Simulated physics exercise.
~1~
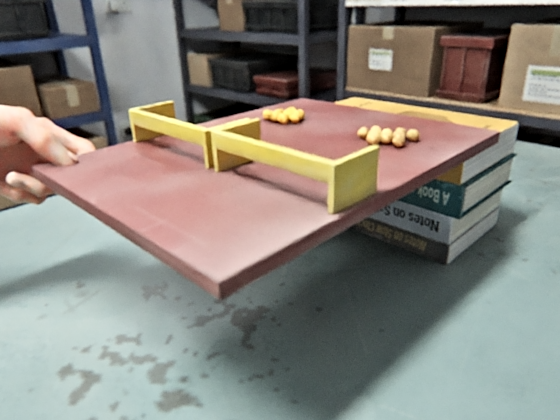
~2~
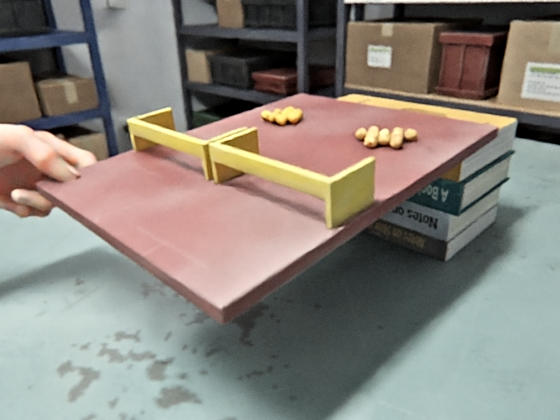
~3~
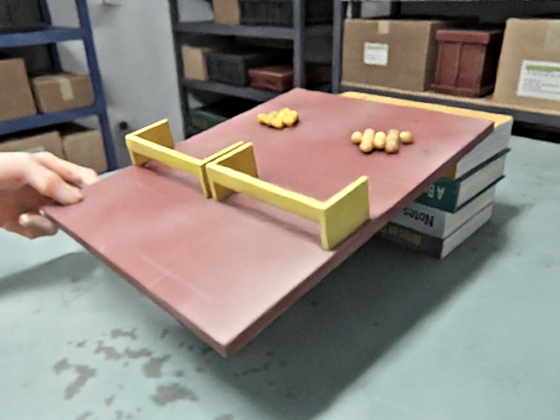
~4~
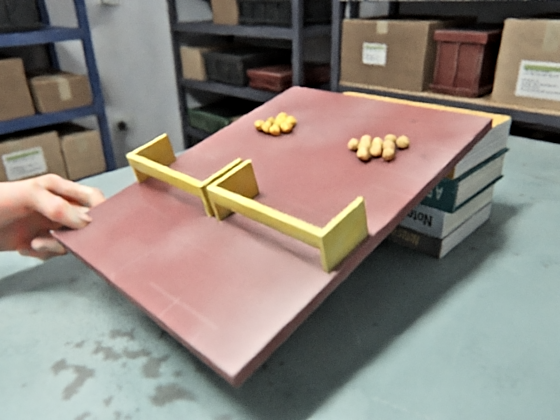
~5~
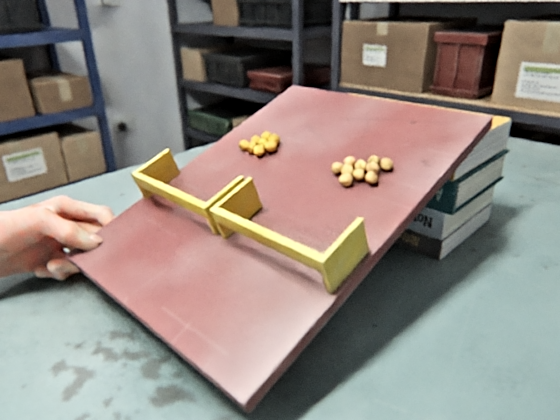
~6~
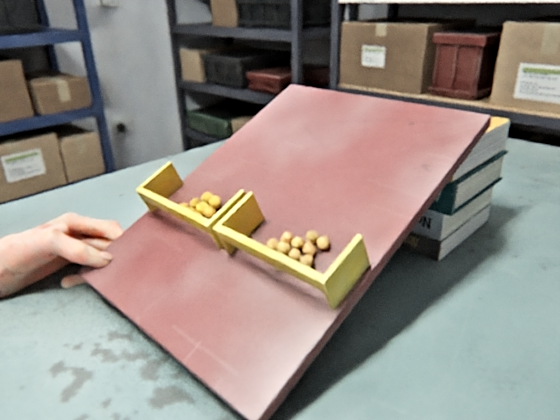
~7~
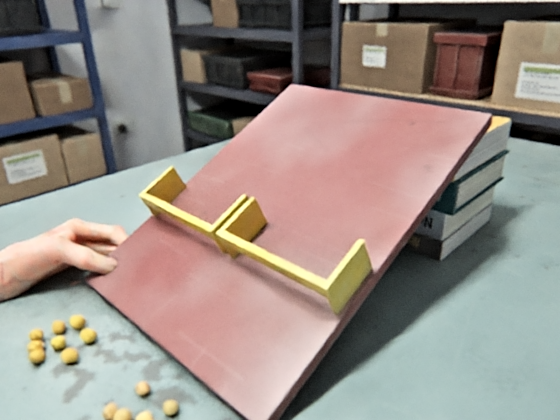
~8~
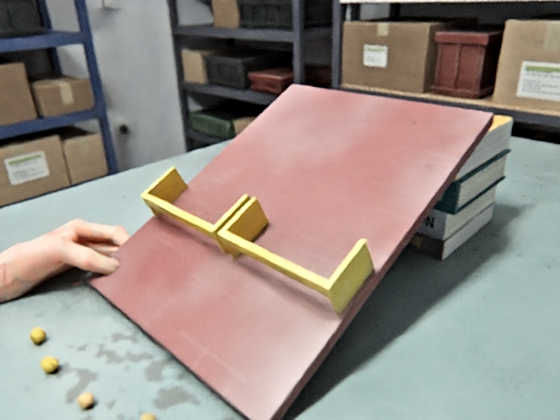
The footage shows a hand at the left edge of a reddish board propped against books as it tilts more steeply. Two clusters of small yellowish rounded pieces move down to two yellow gates, get past them, and end up off the board on the counter at lower left.
